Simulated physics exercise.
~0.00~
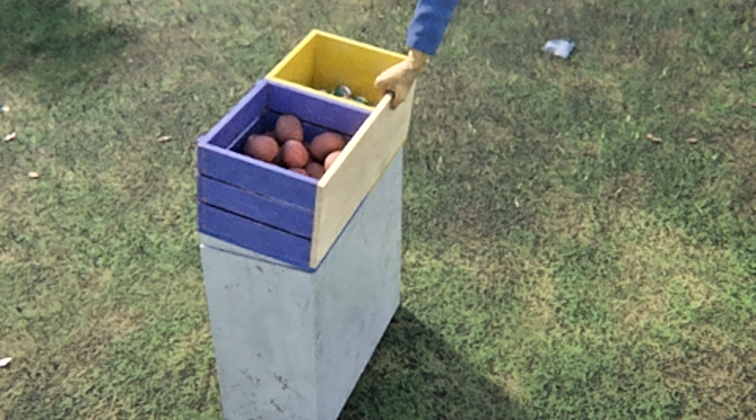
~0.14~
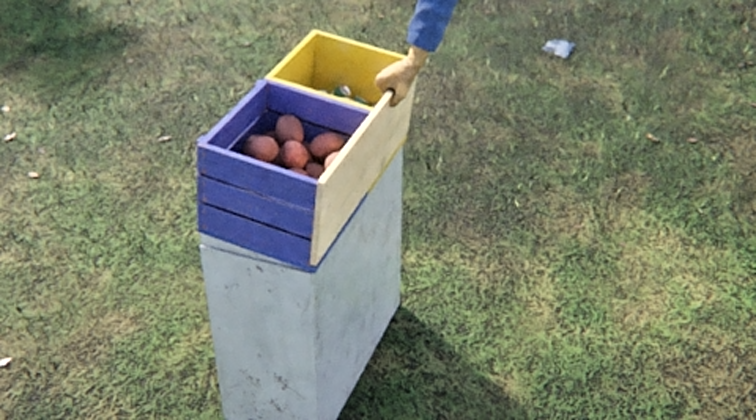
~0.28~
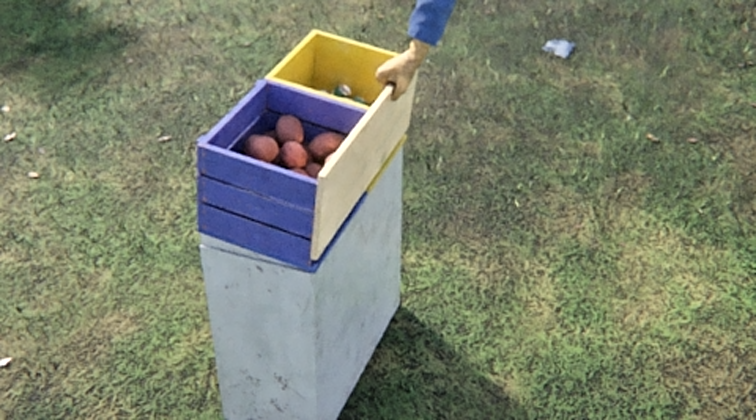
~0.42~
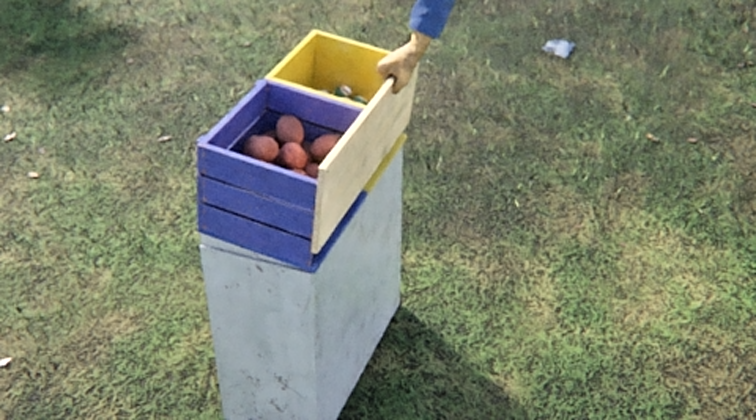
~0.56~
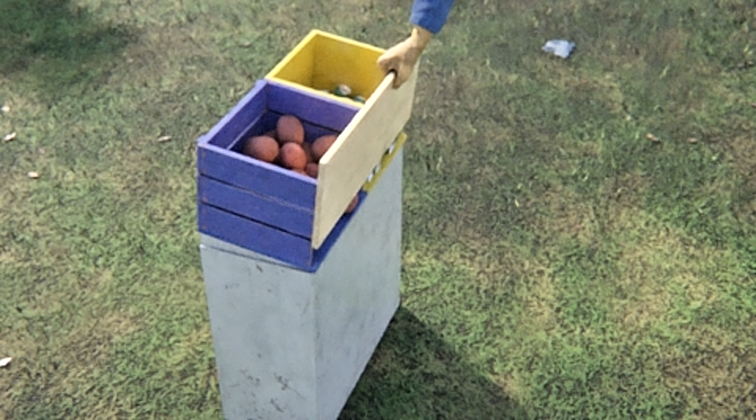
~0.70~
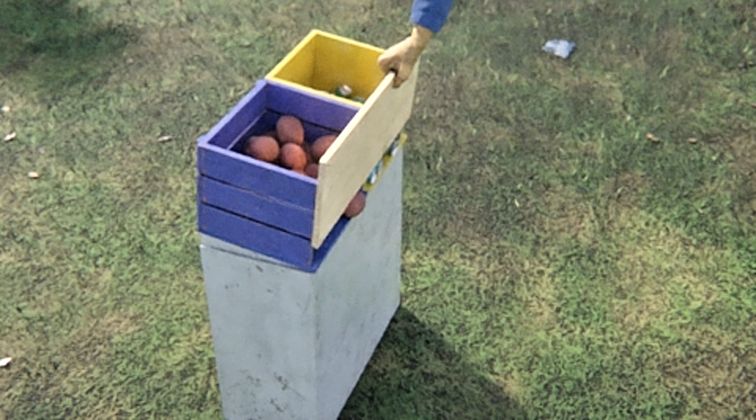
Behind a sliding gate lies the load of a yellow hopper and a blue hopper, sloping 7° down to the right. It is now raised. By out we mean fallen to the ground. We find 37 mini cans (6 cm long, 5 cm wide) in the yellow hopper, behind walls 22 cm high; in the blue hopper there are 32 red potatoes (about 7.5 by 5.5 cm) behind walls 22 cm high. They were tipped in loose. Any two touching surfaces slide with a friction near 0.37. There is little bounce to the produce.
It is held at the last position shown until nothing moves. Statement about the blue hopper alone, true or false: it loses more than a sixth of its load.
False.
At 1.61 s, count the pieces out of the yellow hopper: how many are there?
Count for the yellow hopper: Roughly 1.
After 1.11 s, yellow hopper 37 in, 0 out and blue hopper 31 in, 1 out.
After 1.61 s, yellow hopper 36 in, 1 out and blue hopper 31 in, 1 out.
After 2.32 s, yellow hopper 33 in, 4 out and blue hopper 31 in, 1 out.
Final count (at 3.23 s), yellow hopper 32 in, 5 out and blue hopper 31 in, 1 out. Asked share, 1 of 32, 3 per cent.
